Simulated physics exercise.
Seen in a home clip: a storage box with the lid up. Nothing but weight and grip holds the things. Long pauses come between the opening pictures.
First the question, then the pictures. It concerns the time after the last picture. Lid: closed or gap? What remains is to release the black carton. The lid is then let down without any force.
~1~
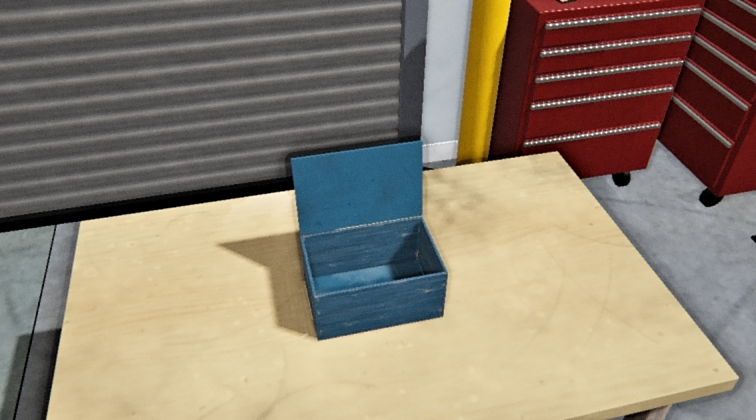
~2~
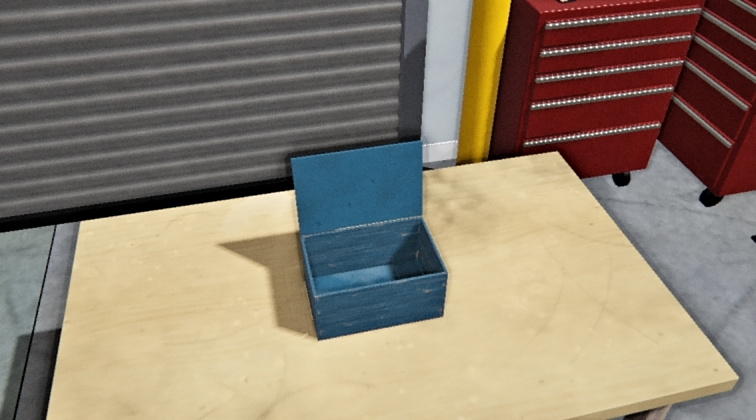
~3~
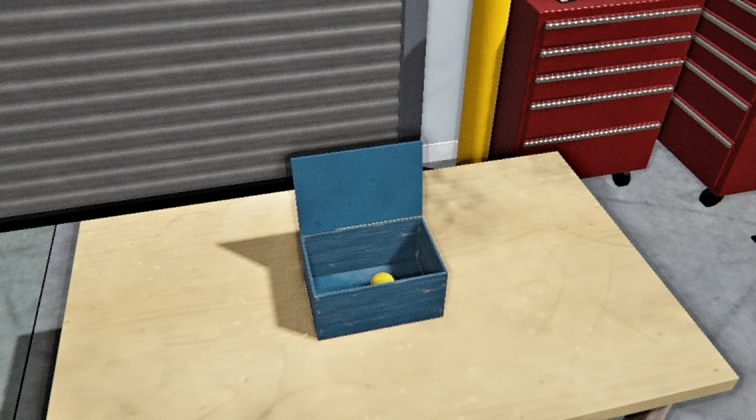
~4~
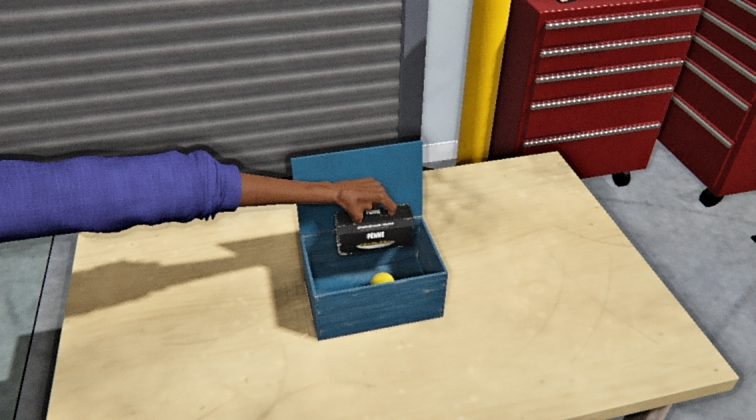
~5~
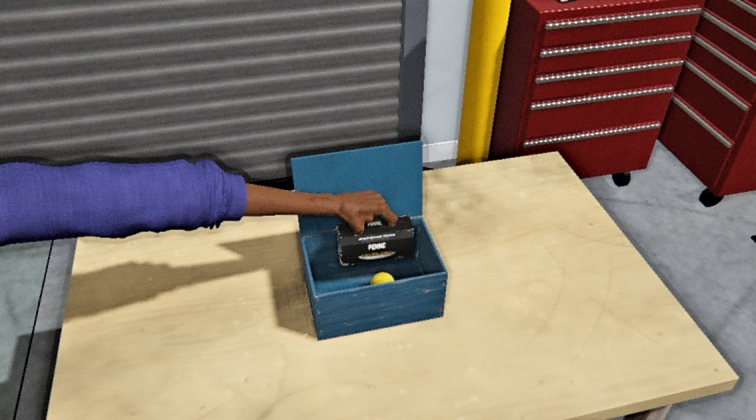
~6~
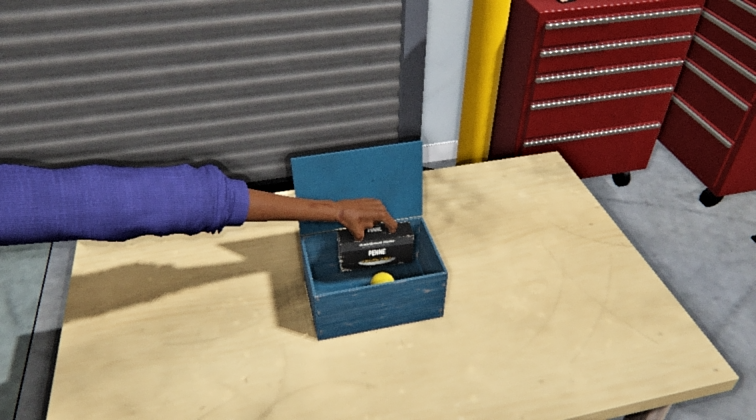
The lid is going to drop into place.
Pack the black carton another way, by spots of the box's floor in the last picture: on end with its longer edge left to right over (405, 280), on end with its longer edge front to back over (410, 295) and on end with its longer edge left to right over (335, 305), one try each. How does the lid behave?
Well, first time it won't go down, second time it won't go down, and third time it won't go down.
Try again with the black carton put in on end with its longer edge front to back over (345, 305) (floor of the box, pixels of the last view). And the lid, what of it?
Note: It fails to lower.
Then, 1.20 s past the last view, lid starting down; black carton displaced a little near (374, 262); yellow lemon displaced a little.
Then, 1.80 s past the last view, lid 40° above the rim; black carton displaced a little near (374, 262); yellow lemon displaced a little.
Finally, lid shut; moved from the start, black carton; yellow lemon still in place. Final places as the last picture's camera would see them, black carton near (374, 262).
